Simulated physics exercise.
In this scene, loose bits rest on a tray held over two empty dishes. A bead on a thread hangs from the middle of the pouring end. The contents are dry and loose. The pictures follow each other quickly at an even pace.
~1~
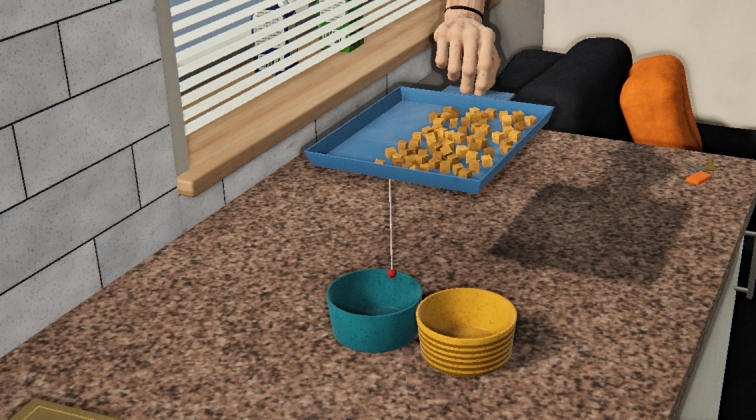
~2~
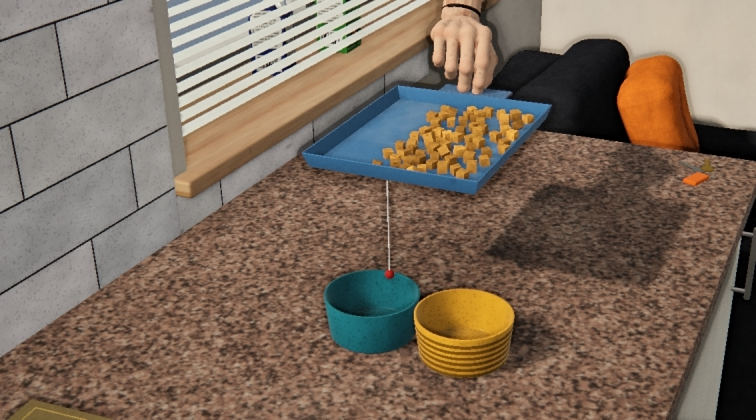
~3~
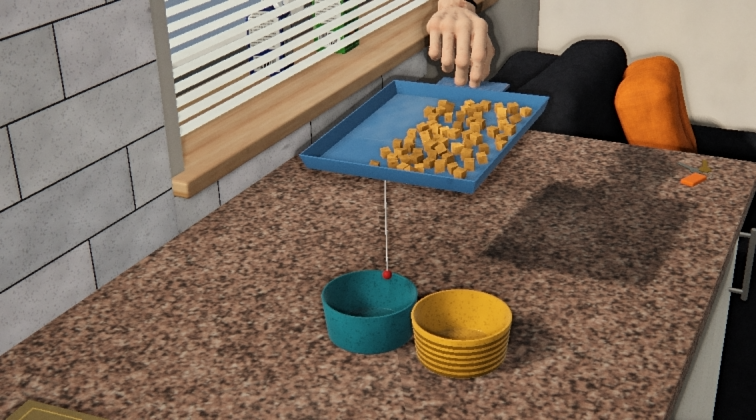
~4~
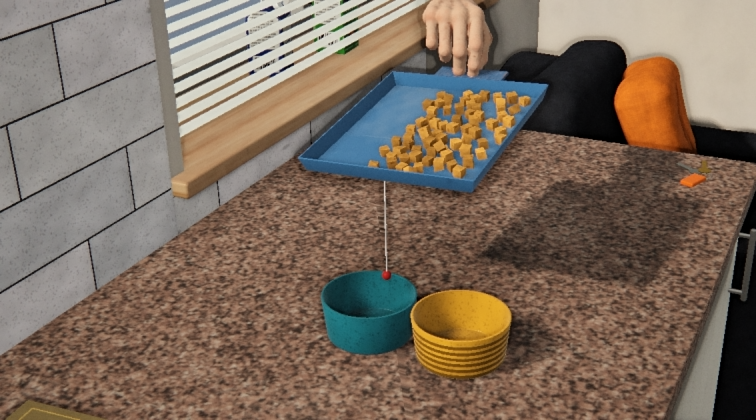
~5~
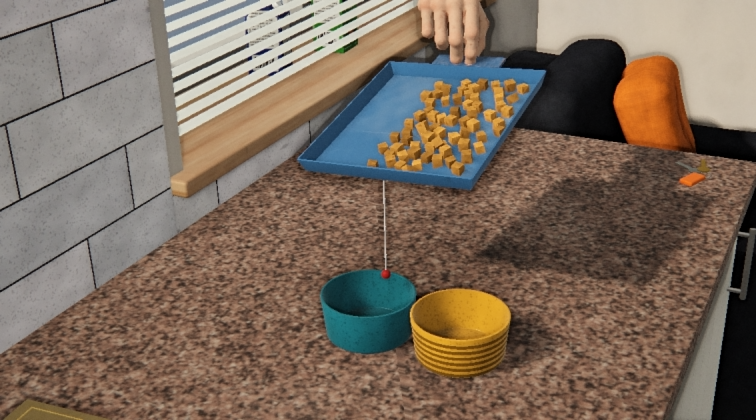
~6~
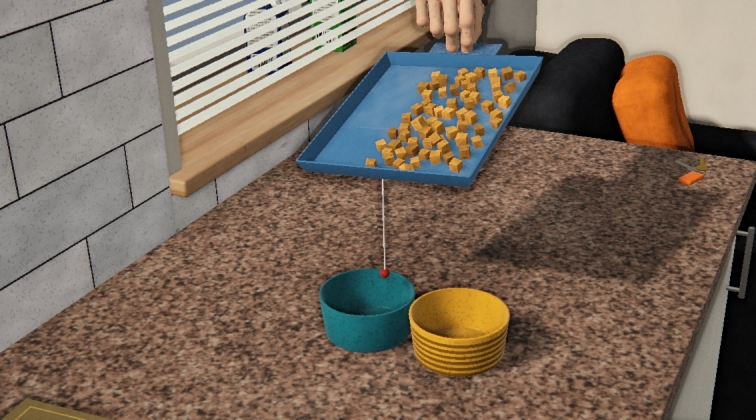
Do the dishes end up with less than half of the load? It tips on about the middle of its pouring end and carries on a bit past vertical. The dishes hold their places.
Yes, they get under half.
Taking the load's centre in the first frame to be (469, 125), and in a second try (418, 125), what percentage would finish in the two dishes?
Around 40 in a hundred the first time, around 20 in a hundred the second.
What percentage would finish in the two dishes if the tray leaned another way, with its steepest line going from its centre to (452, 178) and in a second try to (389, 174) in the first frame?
I'd say roughly 70 percent with the first slope, 40 percent with the other.
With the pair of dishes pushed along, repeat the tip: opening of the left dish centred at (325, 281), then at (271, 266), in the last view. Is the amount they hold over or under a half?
Together the dishes get beyond half first, then beyond half.
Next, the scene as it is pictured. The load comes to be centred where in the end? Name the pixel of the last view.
Resting centre, last picture - approx. (308, 321).
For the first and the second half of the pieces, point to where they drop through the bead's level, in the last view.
Around (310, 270), followed by around (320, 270).
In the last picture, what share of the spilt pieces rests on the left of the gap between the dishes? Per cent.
100 per cent or thereabouts.
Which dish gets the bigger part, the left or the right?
The one to the left.
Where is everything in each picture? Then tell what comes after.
The first frame shows corners of the pouring end at (311, 150) and (477, 178), level; middle of the load at (443, 143), croutons; left dish at (353, 331); right dish at (447, 354); bead on its thread at (392, 273).
The second frame shows corners of the pouring end at (309, 152) and (474, 179), level; middle of the load at (441, 143).
The third frame shows corners of the pouring end at (306, 154) and (472, 179), tipped barely, lowest at the left corner; middle of the load at (438, 140).
The fourth frame shows corners of the pouring end at (305, 156) and (470, 178), tipped a little, lowest at the left corner; middle of the load at (437, 135).
The fifth frame shows corners of the pouring end at (304, 157) and (469, 175), tipped a little, lowest at the left corner; middle of the load at (436, 129).
The sixth frame shows corners of the pouring end at (302, 158) and (467, 173), tipped clearly, lowest at the left corner; middle of the load at (433, 123); left dish at (346, 331); right dish at (440, 354).
Soon after the last picture, tray tipped steeply; nearly all on the tray; a small part in the air.
A little later, tray tipped past a quarter turn; about a third on the tray; a stray few in the left dish; a small part outside both; about half in the air.
Later still, tray tipped past a quarter turn; about a third in the left dish; about two thirds outside both.
At rest, tray tipped past a quarter turn; none in the right dish; about a third in the left dish; about two thirds outside both.
